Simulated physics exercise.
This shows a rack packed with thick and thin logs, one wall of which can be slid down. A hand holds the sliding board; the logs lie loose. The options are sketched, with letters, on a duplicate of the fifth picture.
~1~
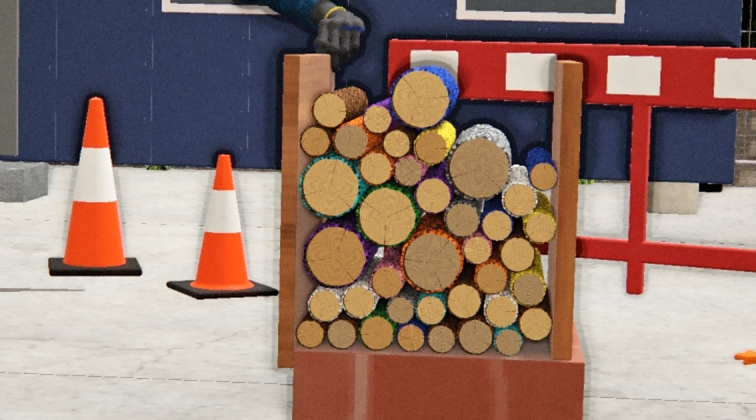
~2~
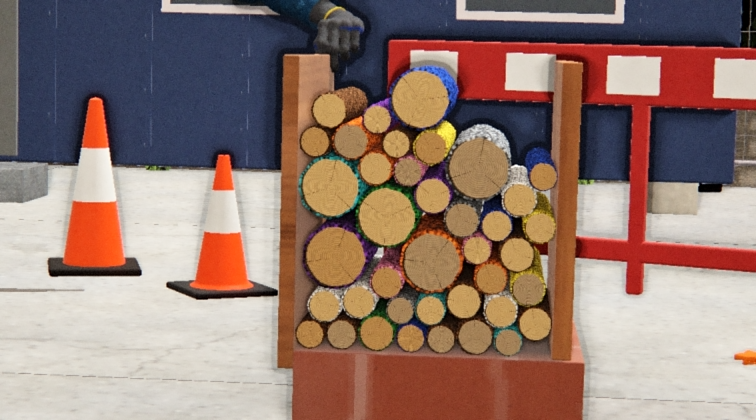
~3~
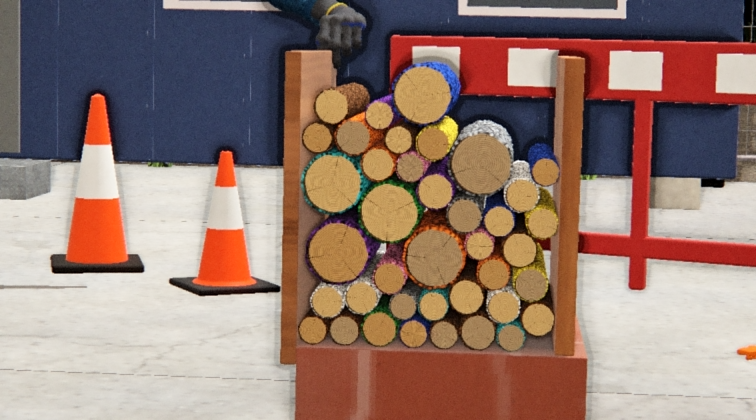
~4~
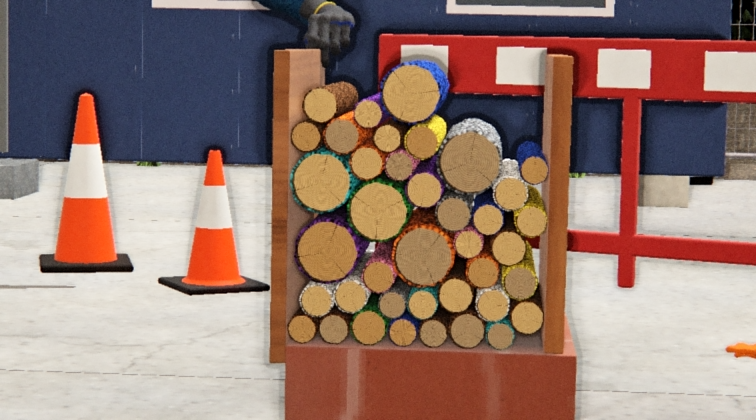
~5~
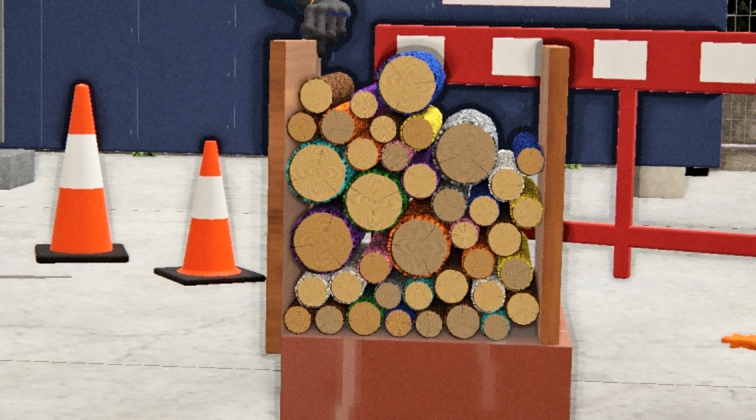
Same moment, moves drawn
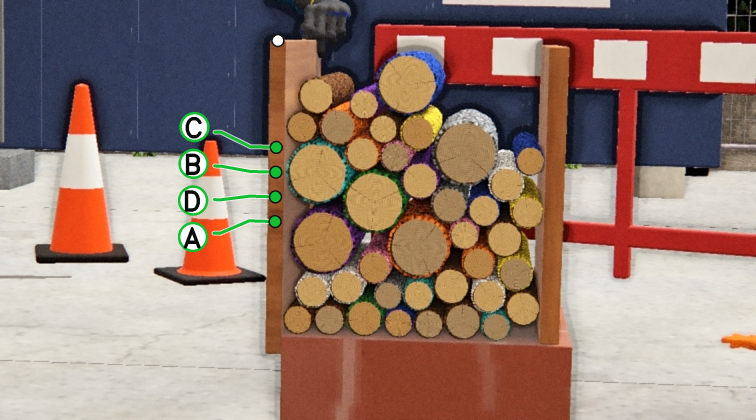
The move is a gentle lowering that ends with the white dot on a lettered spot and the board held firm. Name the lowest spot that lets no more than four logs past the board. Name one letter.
It can be let down to D.
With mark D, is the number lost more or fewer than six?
At D, fewer than six.
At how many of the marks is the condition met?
The number is three.
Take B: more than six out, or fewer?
Fewer than six.
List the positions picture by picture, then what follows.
A log (475, 337); a log (430, 310), in the first frame.
A log (430, 310); a log (386, 282), in the second frame.
A log (519, 250); a log (435, 192), in the third frame.
A log (399, 166); a log (320, 105), in the fourth frame.
Side board (295, 184); a log (462, 322), in the fifth frame.
On the marked copy, A at (275, 222); B at (276, 172); C at (276, 147); D at (275, 197); the white dot at (278, 41).
With D. Early on, top of the board (286, 110).
Further on, top of the board (285, 186).
At the end, top of the board (284, 197), three out over the board.
As for the rest, A more than four out over the board; B three out over the board; C none out over the board.
